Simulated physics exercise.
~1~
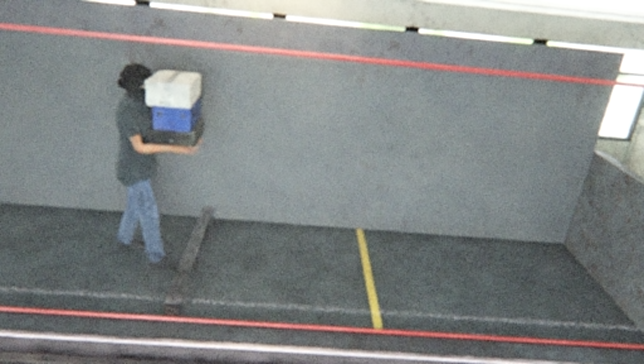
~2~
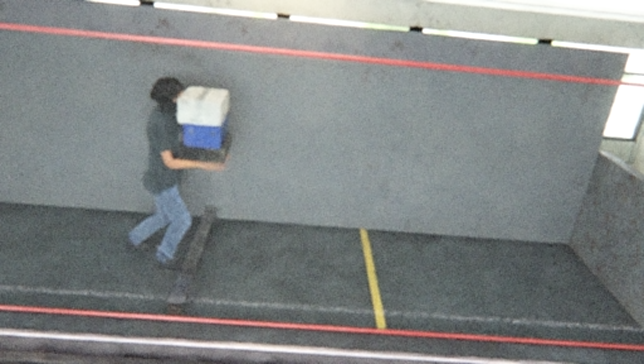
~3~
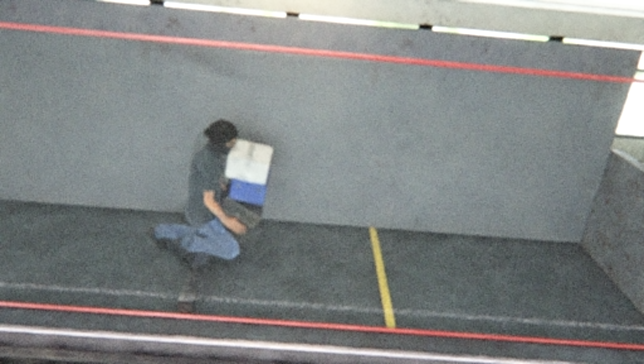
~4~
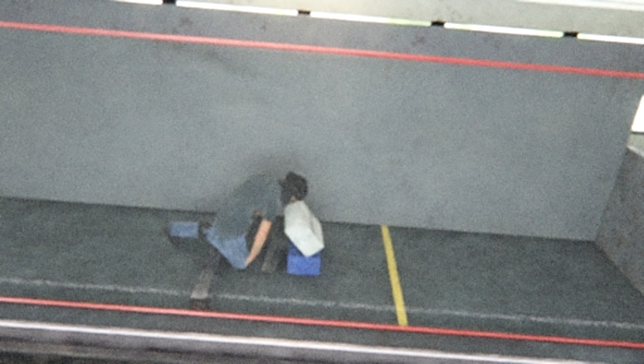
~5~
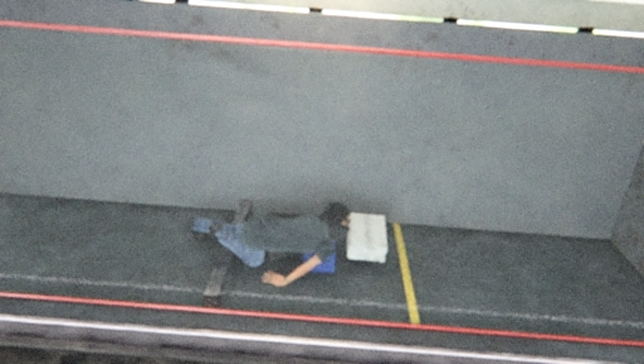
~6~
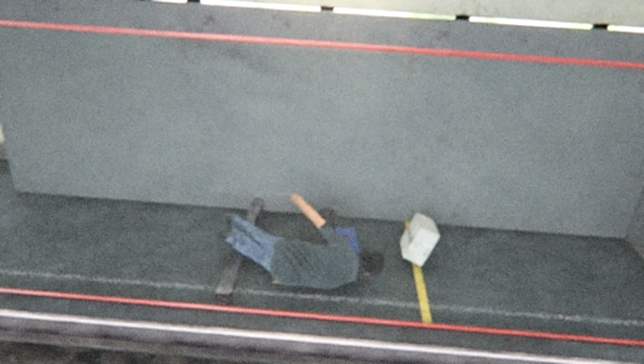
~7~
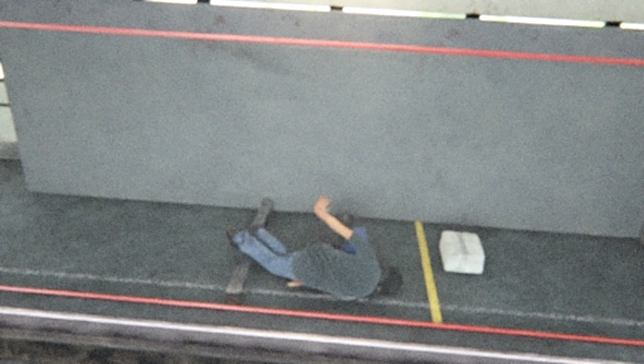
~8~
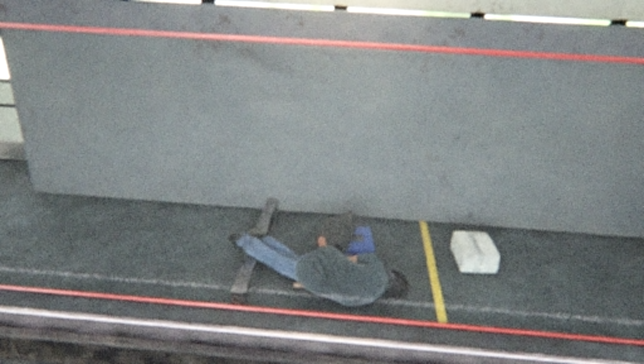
A person carrying a stack of boxes tripped over a low dark bar and fell forward, sending the white box tumbling past the yellow line, and ended up lying on the floor, with the blue and black boxes stopped short of it.
